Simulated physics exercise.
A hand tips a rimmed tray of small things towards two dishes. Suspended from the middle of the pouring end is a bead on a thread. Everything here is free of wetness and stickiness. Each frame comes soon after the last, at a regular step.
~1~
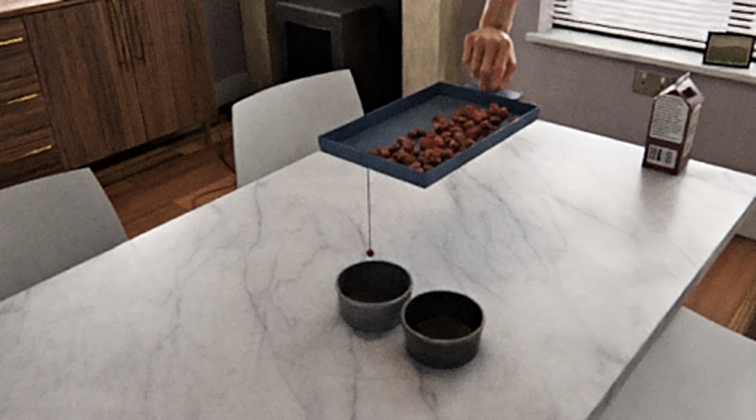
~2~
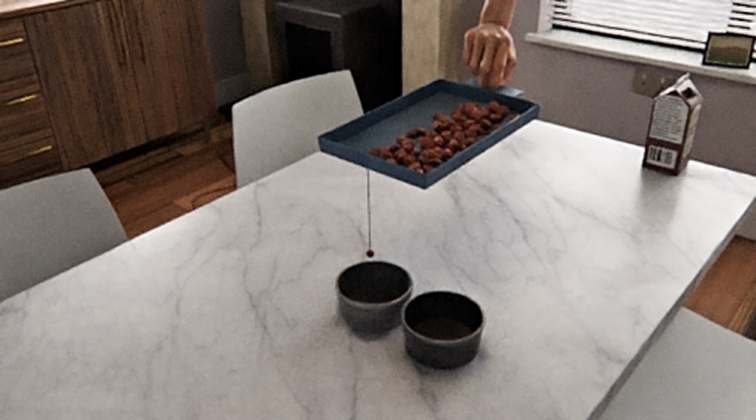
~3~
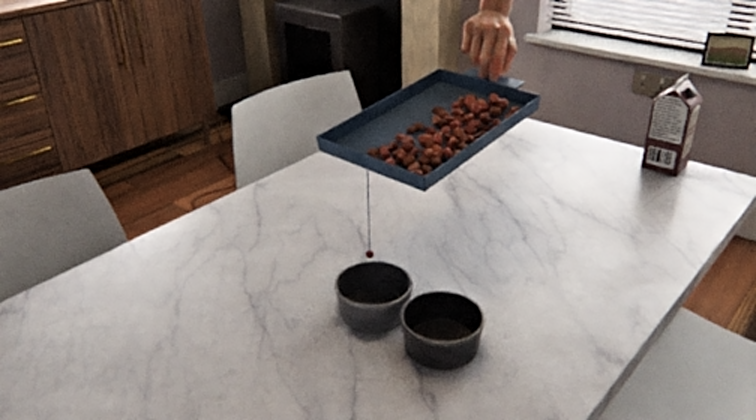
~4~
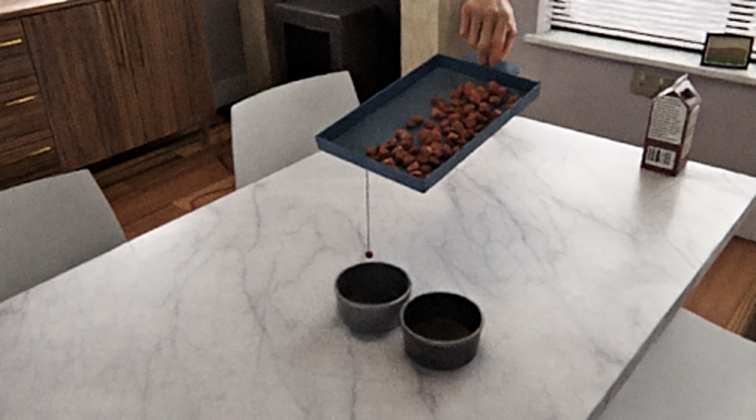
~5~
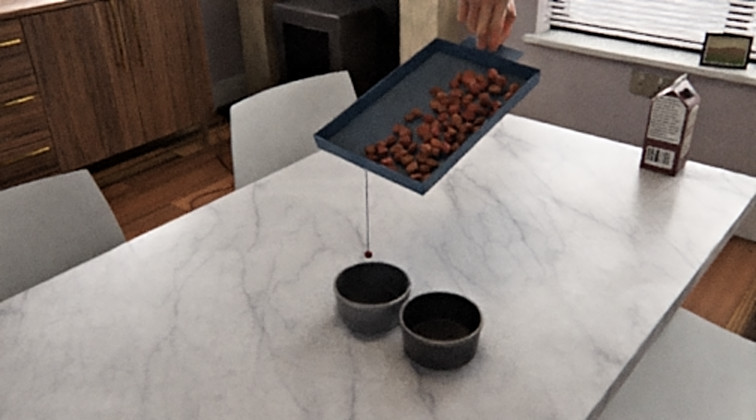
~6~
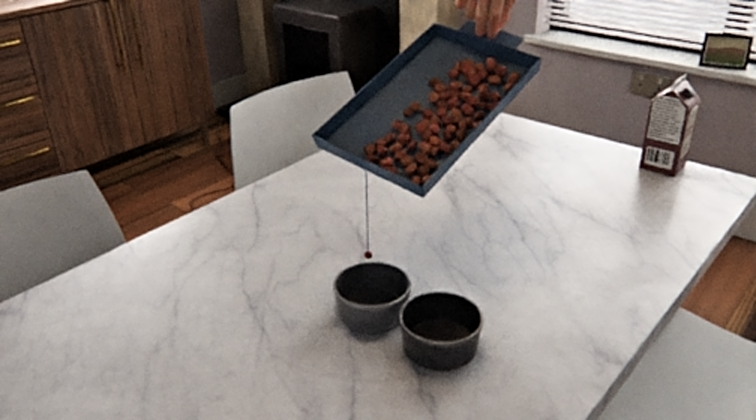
On a marble-topped table, two small dark dishes sit below a blue rimmed tray of reddish-brown pieces, held by a hand at its far end, with a bead hanging on a thread. The hand gradually raises that end, tilting the tray more steeply towards its near edge, while the pieces stay heaped on it.
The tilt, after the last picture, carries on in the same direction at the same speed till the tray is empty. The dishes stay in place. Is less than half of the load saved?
No, more than half is saved.
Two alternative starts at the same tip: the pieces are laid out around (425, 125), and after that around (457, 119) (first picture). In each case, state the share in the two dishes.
About 60 % and 60 %.
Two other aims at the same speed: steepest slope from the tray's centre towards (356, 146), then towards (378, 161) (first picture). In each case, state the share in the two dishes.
First case around 0 per cent, second case 20 per cent.
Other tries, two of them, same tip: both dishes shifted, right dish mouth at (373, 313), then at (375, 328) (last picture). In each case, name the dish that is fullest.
Well, the right-side one at the first spot and the right-side one at the second.
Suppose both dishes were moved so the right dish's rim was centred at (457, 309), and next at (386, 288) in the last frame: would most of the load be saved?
For the two tries in order: Not as much as half, exceeding half.
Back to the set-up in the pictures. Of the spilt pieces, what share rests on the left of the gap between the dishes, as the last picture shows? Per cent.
It comes to near 70 percent of the spill.
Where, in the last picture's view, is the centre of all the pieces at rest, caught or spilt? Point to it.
It settles centred around (382, 315).
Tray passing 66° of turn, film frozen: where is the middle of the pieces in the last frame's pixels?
In the last view the centre sits at roughly (412, 150).
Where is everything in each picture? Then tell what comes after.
The first frame shows corners of the pouring end at (320, 136) and (425, 173), level; middle of the load at (445, 136), bits of crushed brick; left dish at (349, 311); right dish at (419, 347); bead on its thread at (370, 253).
The second frame shows corners of the pouring end at (320, 137) and (425, 174), level; middle of the load at (445, 135).
The third frame shows corners of the pouring end at (319, 136) and (424, 176), tipped barely, lowest at the right corner; middle of the load at (445, 131).
The fourth frame shows corners of the pouring end at (317, 136) and (423, 179), tipped a little, lowest at the right corner; middle of the load at (450, 132).
The fifth frame shows corners of the pouring end at (315, 135) and (422, 182), tipped clearly, lowest at the right corner; middle of the load at (449, 126).
The sixth frame shows corners of the pouring end at (314, 135) and (422, 186), tipped clearly, lowest at the right corner; middle of the load at (448, 122); left dish at (348, 313); right dish at (417, 349).
Soon after the last picture, tray tipped steeply; all on the tray.
A little later, tray tipped past a quarter turn; about a quarter on the tray; a small part in the right dish; about a quarter in the left dish; about a quarter outside both; a small part in the air.
Later still, tray tipped past a quarter turn; about a quarter in the right dish; about half in the left dish; about a quarter outside both.
At rest, tray tipped past a quarter turn; about a quarter in the right dish; about half in the left dish; about a quarter outside both.
